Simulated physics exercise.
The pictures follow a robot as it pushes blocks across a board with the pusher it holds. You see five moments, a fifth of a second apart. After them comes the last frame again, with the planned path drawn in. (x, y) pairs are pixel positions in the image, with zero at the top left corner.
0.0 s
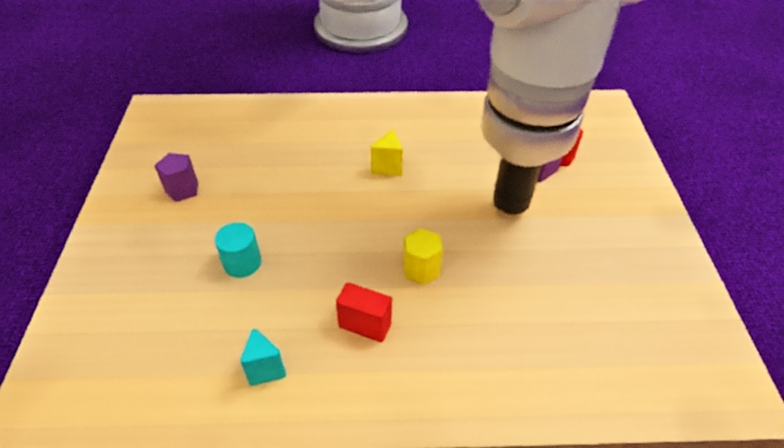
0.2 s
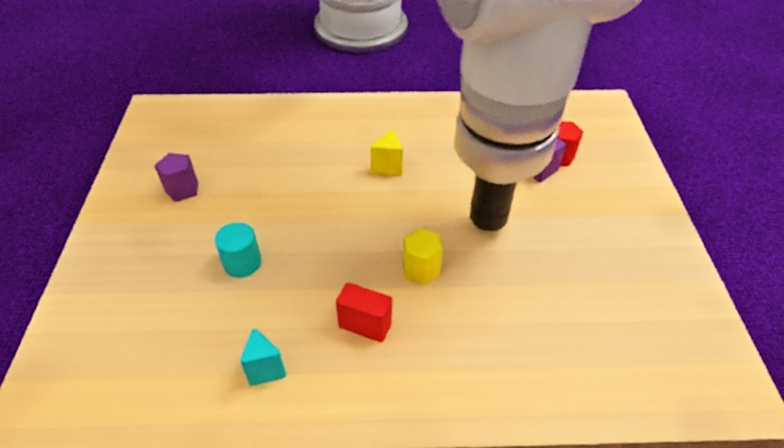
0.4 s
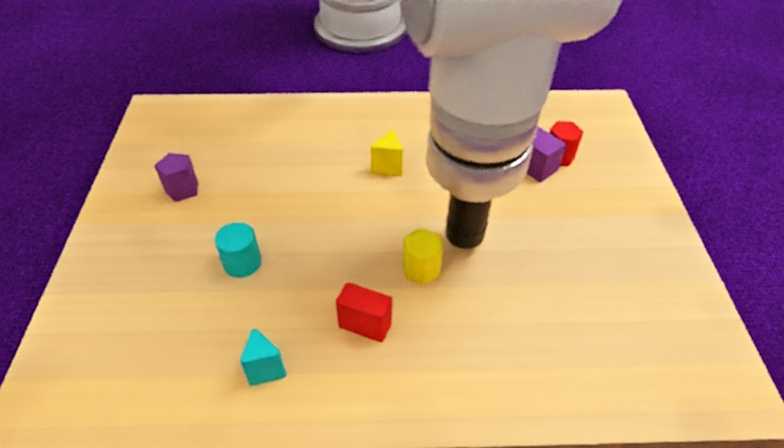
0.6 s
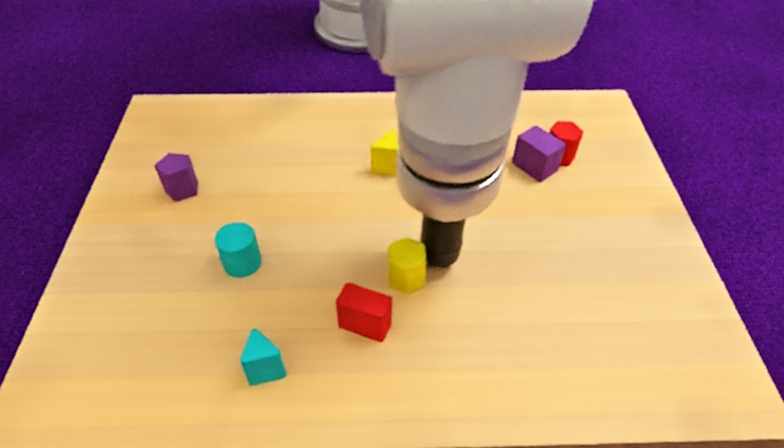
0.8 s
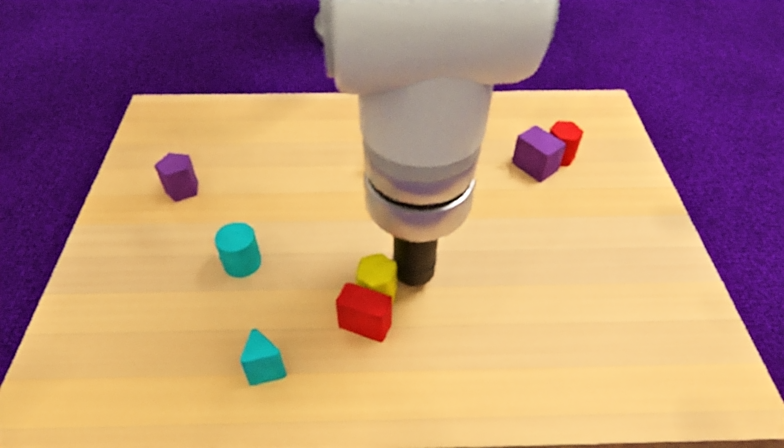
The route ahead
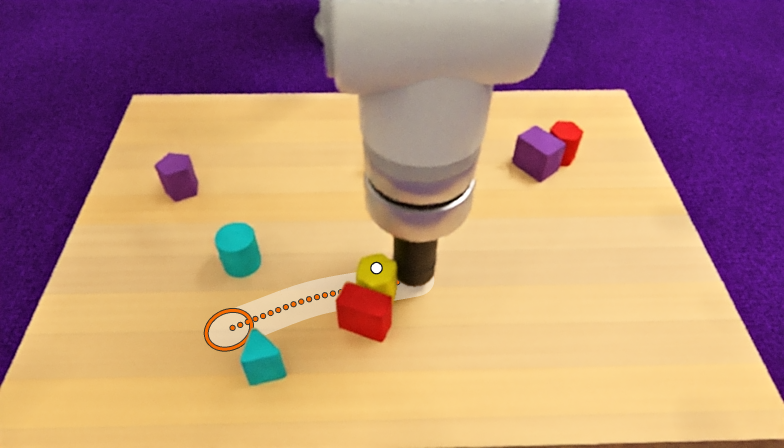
A white robotic arm with a black cylindrical tip reaches over a pale wooden board on purple carpet, seen from a raised, fixed view. A purple block and turquoise pieces sit left, a yellow triangle and yellow hexagon near the middle, a red oblong below, and purple and red blocks upper right. The tip slides down and left, then pushes the hexagon left beside the oblong.
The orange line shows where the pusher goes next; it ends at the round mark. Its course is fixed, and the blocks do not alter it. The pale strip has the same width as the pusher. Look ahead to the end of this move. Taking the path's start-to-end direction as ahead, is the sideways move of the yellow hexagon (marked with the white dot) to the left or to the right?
My prediction: Leftwards.
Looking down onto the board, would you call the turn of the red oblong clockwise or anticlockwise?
The block turns counter-clockwise.
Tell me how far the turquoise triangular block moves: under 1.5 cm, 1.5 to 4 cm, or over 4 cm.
Short, under 1.5 cm.
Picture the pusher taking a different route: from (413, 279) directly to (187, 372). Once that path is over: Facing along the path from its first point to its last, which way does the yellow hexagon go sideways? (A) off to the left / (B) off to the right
My answer is option B.
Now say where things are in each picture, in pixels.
The first frame shows pusher's lower end (511, 202); turquoise triangular block (258, 347); red oblong (364, 299); yellow hexagon (423, 242).
The second frame shows pusher (488, 218); blocks still.
The third frame shows pusher (465, 235); blocks still.
The fourth frame shows pusher (440, 252); yellow hexagon (407, 252).
The fifth frame shows pusher (414, 271); turquoise triangular block (258, 347); red oblong (364, 299); yellow hexagon (377, 268).
Drawn move, from (413, 279) by way of (322, 296) to (229, 329); the dot is on the yellow hexagon.
On the path given first. One third of the way, pusher (351, 282); red oblong (355, 310), turned 40° anticlockwise; yellow hexagon (317, 290), turned 40° anticlockwise.
Two thirds of the way, pusher (289, 297); red oblong (355, 310), turned 40° anticlockwise; yellow hexagon (284, 316), turned 110° anticlockwise.
At the end, pusher (226, 321); turquoise triangular block still; red oblong (355, 310), turned 40° anticlockwise; yellow hexagon (281, 320), turned 125° anticlockwise.
